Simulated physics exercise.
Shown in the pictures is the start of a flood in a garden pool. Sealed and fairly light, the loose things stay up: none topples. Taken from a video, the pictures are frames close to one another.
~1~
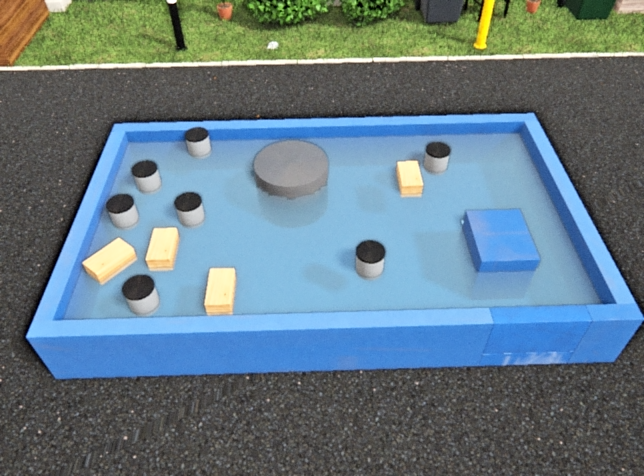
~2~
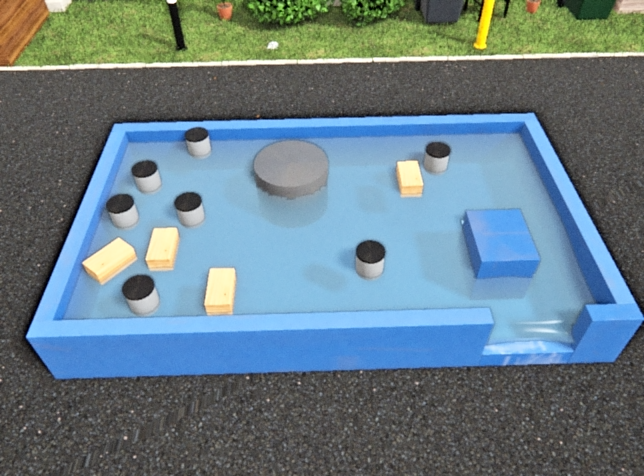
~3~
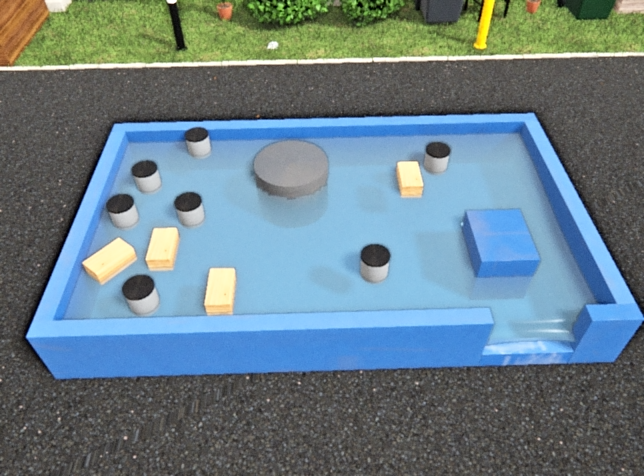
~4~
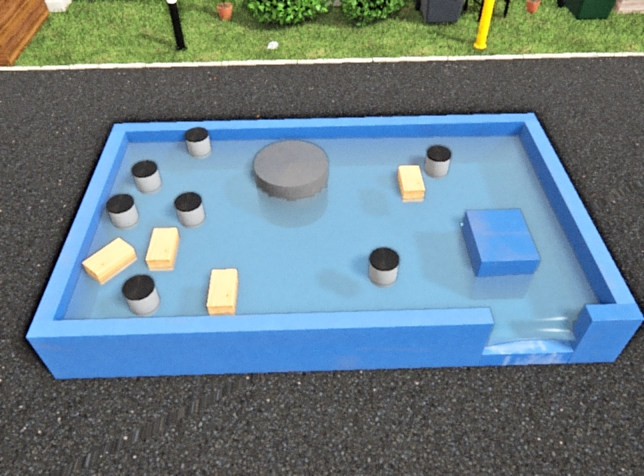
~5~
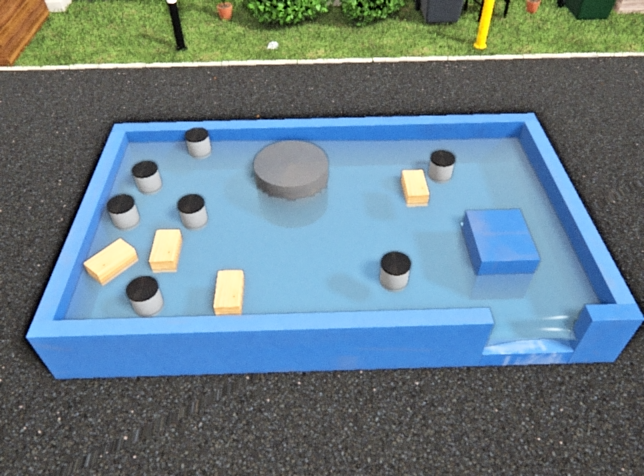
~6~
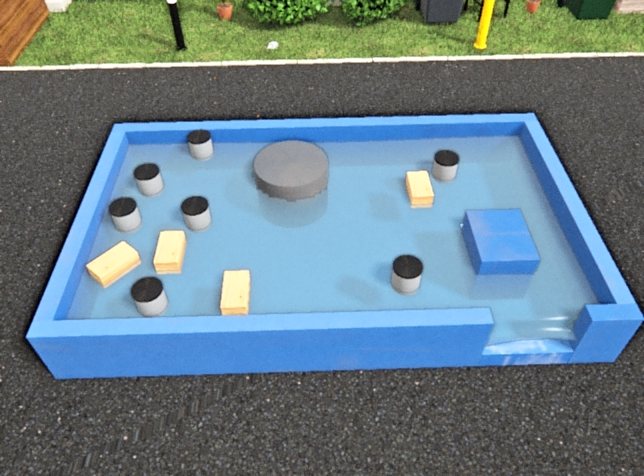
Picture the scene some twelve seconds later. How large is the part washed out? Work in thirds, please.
The portion will probably fail to reach a third.
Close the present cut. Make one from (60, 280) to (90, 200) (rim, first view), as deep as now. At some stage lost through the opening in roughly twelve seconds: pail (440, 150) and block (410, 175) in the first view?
Remains, then remains.
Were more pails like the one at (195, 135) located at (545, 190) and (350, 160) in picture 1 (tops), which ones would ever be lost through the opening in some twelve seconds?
One after the other: Escapes, never escapes.
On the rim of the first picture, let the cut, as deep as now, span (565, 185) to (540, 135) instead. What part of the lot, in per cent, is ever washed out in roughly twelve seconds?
Roughly 20 in a hundred.
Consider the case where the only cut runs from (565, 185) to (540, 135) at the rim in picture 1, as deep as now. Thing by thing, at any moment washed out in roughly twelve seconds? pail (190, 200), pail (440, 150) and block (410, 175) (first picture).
As listed: Kept in, out, washed out.
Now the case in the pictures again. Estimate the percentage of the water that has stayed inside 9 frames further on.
80 %.
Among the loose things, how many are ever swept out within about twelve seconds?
My tally gives 1.
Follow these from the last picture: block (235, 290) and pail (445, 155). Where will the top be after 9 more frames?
Around (276, 293) for the first and around (472, 169) for the second.
A moment on, 0 of 11 are out; 11 afloat.
Next, 1 of 11 are out; 10 afloat.
Later, 1 of 11 are out; 10 afloat.
In the end, 1 of 11 are out; 10 afloat.
